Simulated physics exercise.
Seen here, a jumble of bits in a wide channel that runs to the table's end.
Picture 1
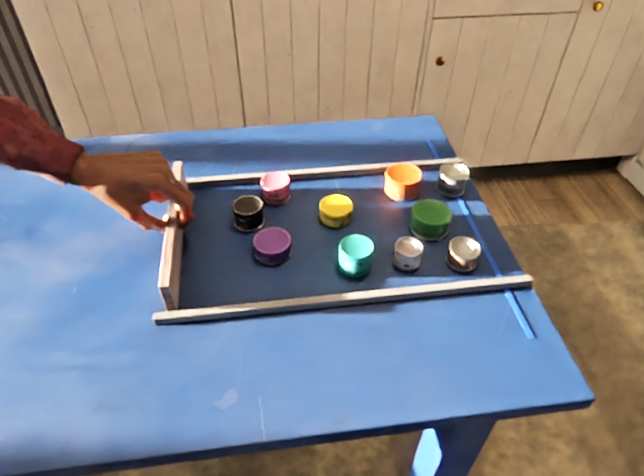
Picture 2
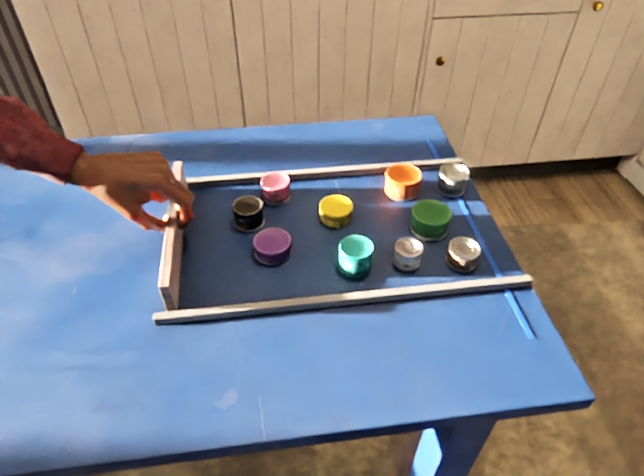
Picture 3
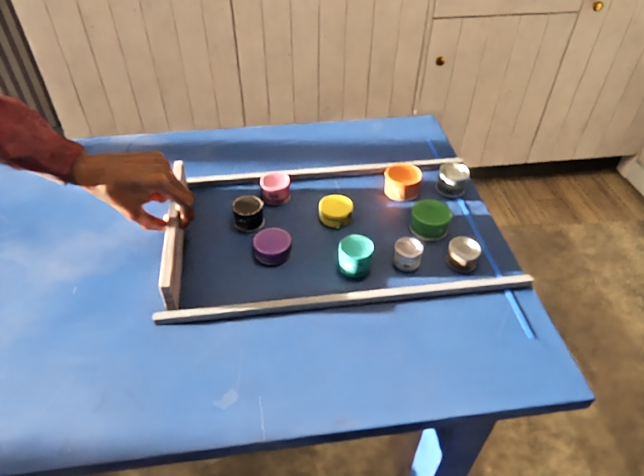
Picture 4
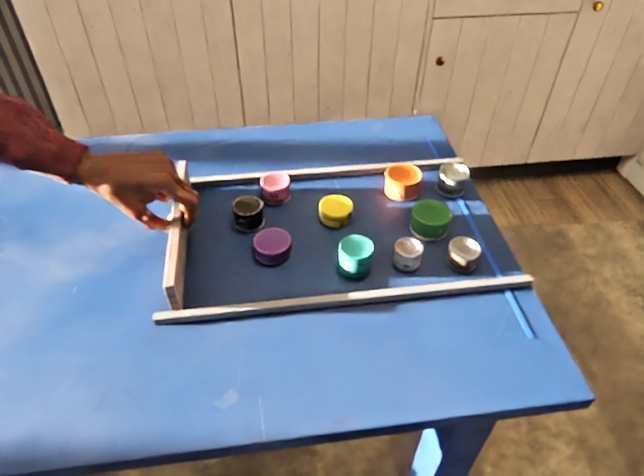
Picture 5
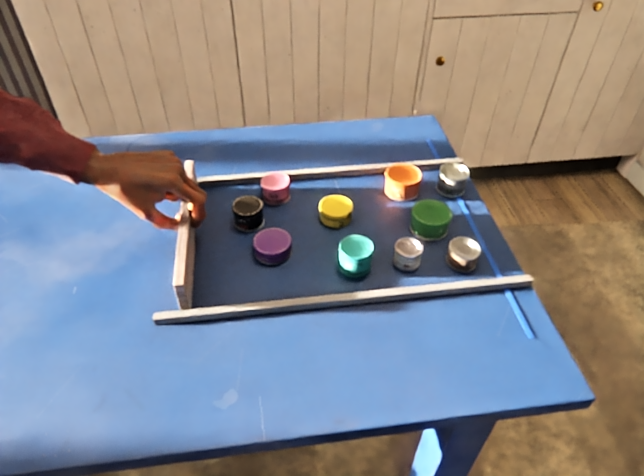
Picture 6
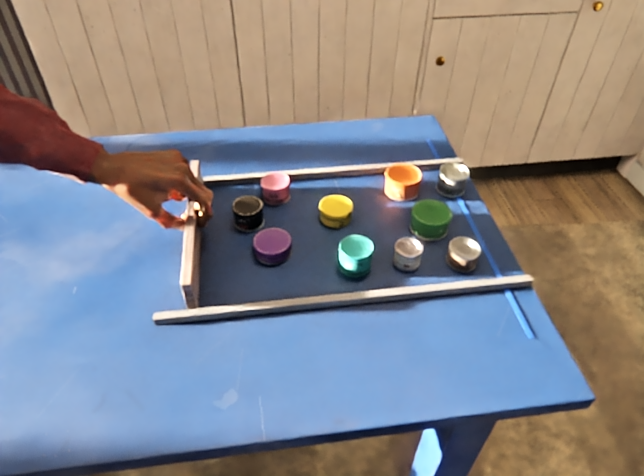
To begin with, a hand grips the upper part of a pale board at the left end of a channel on a blue table, with colourful little pots scattered beyond it. The hand then slides the board slightly to the right, while the pots stay where they are.
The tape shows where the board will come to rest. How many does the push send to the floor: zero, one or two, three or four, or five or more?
As it turns out, the number that fall off is five or more.
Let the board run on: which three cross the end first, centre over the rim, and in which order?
They are the grey tin, then the brown tin, then the green tin.
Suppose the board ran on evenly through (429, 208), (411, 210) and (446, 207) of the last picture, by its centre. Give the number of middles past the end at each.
Past the end: 1, 0 and 3.
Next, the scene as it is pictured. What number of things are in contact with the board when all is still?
In contact: 4.
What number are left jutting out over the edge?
The number is 4.
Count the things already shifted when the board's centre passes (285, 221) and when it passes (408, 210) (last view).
At the one place 3, at the other 10.
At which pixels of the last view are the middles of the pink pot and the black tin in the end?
First (464, 172), then (475, 191).
Early on, none off yet; grey tin at rest near (452, 180); brown tin at rest near (463, 255); green tin at rest near (430, 220).
Finally, the number that fall off is five or more; lost, yellow tub, white tin, orange tin, green tin, brown tin and grey tin.
